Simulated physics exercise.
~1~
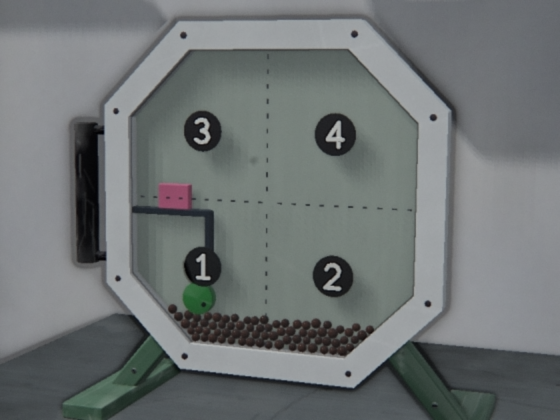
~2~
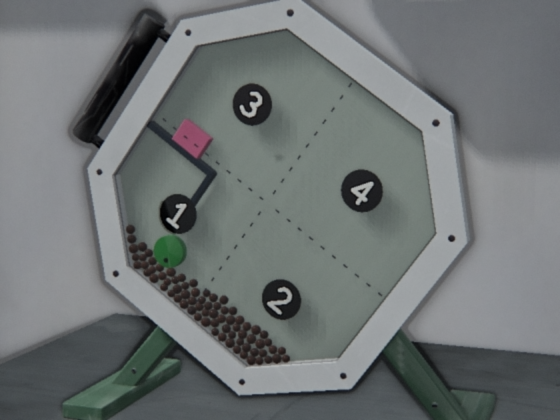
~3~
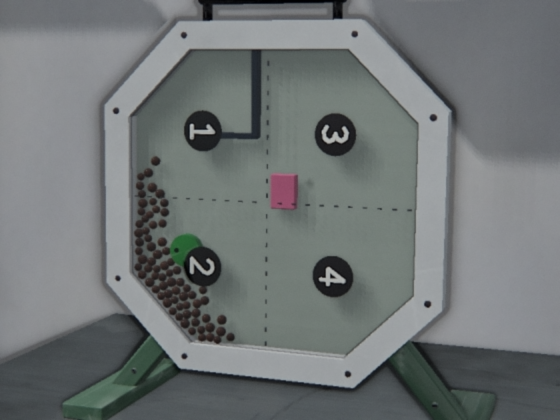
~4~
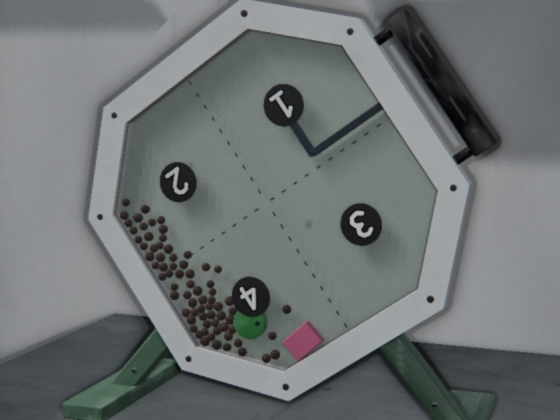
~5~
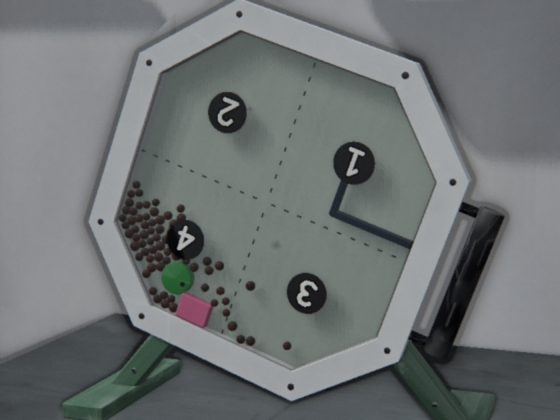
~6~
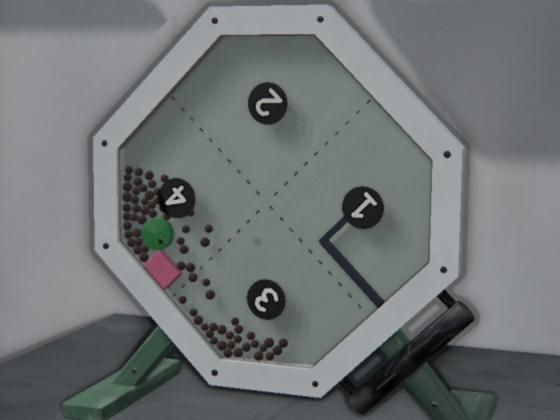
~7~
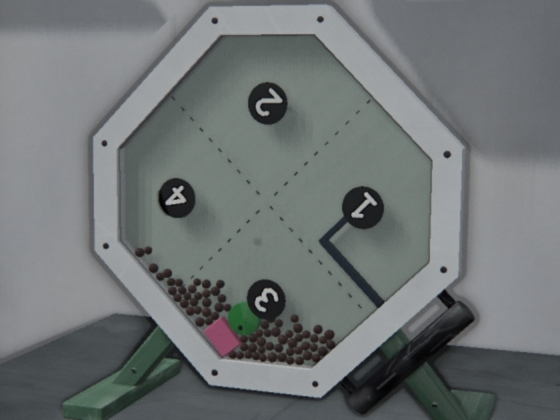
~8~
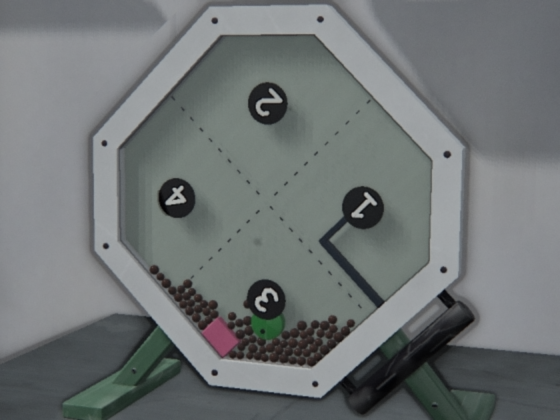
A pale octagonal case with a clear face stands upright on green feet against a grey wall, seen from the front by a still camera. Dark beads line its bottom, with a green disc among them at lower left and a pink block resting on a dark ledge above. The case turns clockwise, and the beads bank up on the left while the block drops off the ledge. As it keeps turning, block and disc gather with the beads at lower left. The case stops, the beads slide down, and everything settles along the bottom, mostly in quarter three, block left of disc.
